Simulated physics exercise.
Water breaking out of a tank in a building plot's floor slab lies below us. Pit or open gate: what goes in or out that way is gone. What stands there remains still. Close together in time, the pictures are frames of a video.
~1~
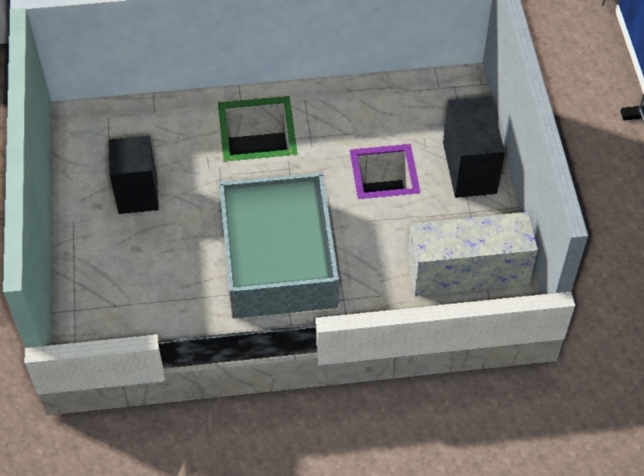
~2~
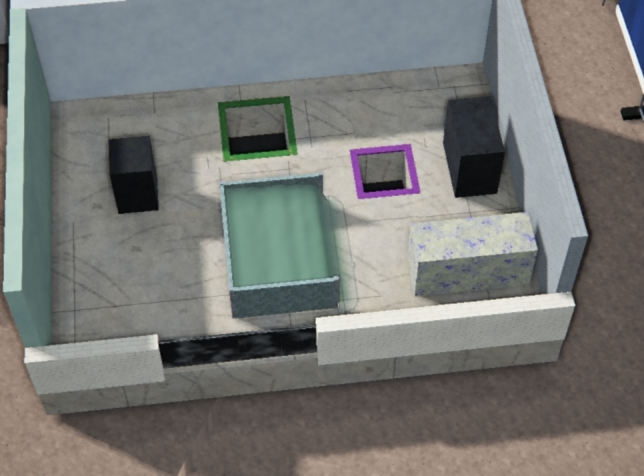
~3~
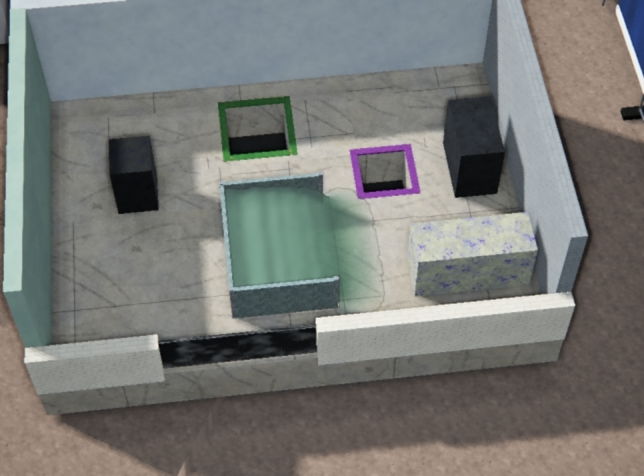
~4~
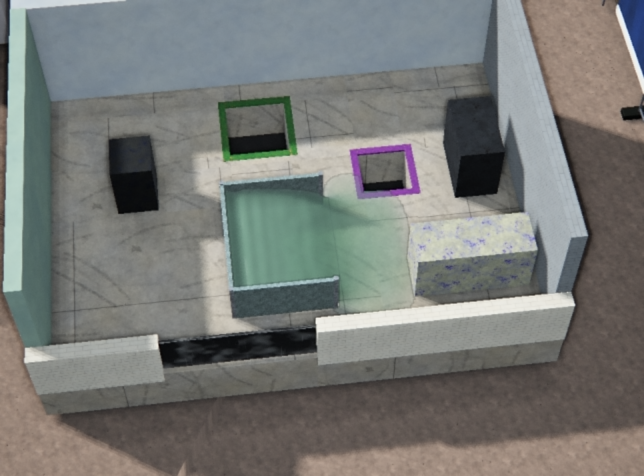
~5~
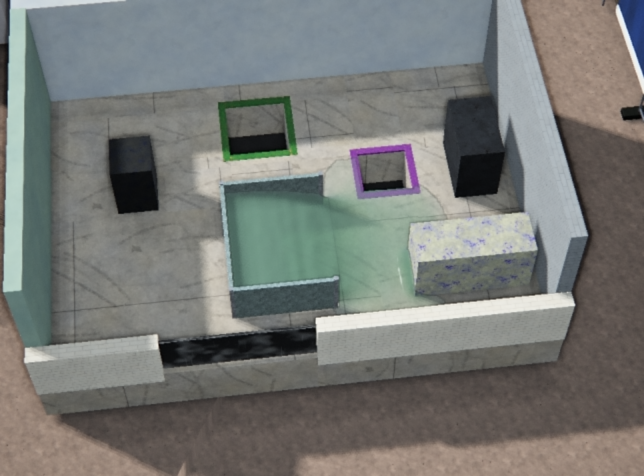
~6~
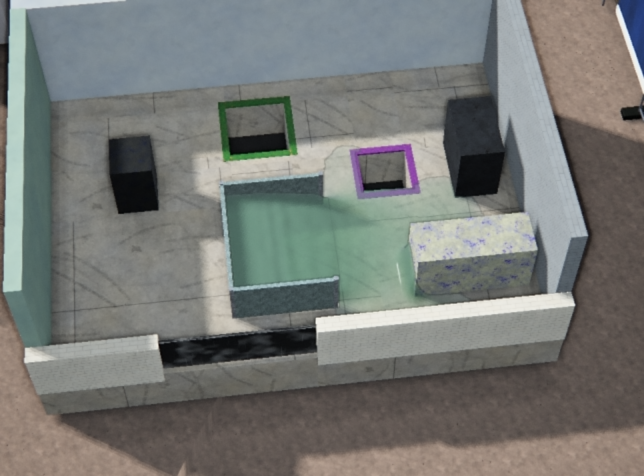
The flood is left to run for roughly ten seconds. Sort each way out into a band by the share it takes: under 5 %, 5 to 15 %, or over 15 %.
Shares: The gate takes under 5 %; the green pit takes 5 to 15 %; the purple pit takes over 15 %.
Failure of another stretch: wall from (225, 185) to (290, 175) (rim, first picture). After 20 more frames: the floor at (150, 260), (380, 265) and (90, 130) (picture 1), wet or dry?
Note, points one to three: Unreached / unreached / reached and soaked.
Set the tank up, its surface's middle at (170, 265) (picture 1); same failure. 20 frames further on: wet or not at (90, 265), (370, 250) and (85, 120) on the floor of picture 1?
Location one: Bone dry; location two: Soaked; location three: Bone dry.
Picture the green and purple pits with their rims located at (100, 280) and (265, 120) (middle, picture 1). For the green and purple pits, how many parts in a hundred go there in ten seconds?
I reckon green ends up with 8 percent and purple with 20 percent.
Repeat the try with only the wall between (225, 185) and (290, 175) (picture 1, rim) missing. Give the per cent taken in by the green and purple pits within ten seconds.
Green takes 50 in a hundred, purple takes 2 in a hundred.
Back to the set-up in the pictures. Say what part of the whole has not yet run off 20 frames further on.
My reading is around 86 percent.
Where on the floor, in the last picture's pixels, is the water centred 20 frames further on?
Point: (403, 234).
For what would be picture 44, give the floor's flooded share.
Around 65 percent of it.
A moment on, water covers 25 % of the floor; the gate 0 %, the green pit 0 %, the purple pit 5 %.
Next, water covers 35 % of the floor; the gate 0 %, the green pit 0 %, the purple pit 8 %.
Then, water covers 45 % of the floor; the gate 0 %, the green pit 0 %, the purple pit 13 %.
Later, water covers 65 % of the floor; the gate 0 %, the green pit 4 %, the purple pit 23 %.
In the end, water covers 80 % of the floor; the gate 0 %, the green pit 10 %, the purple pit 31 %.
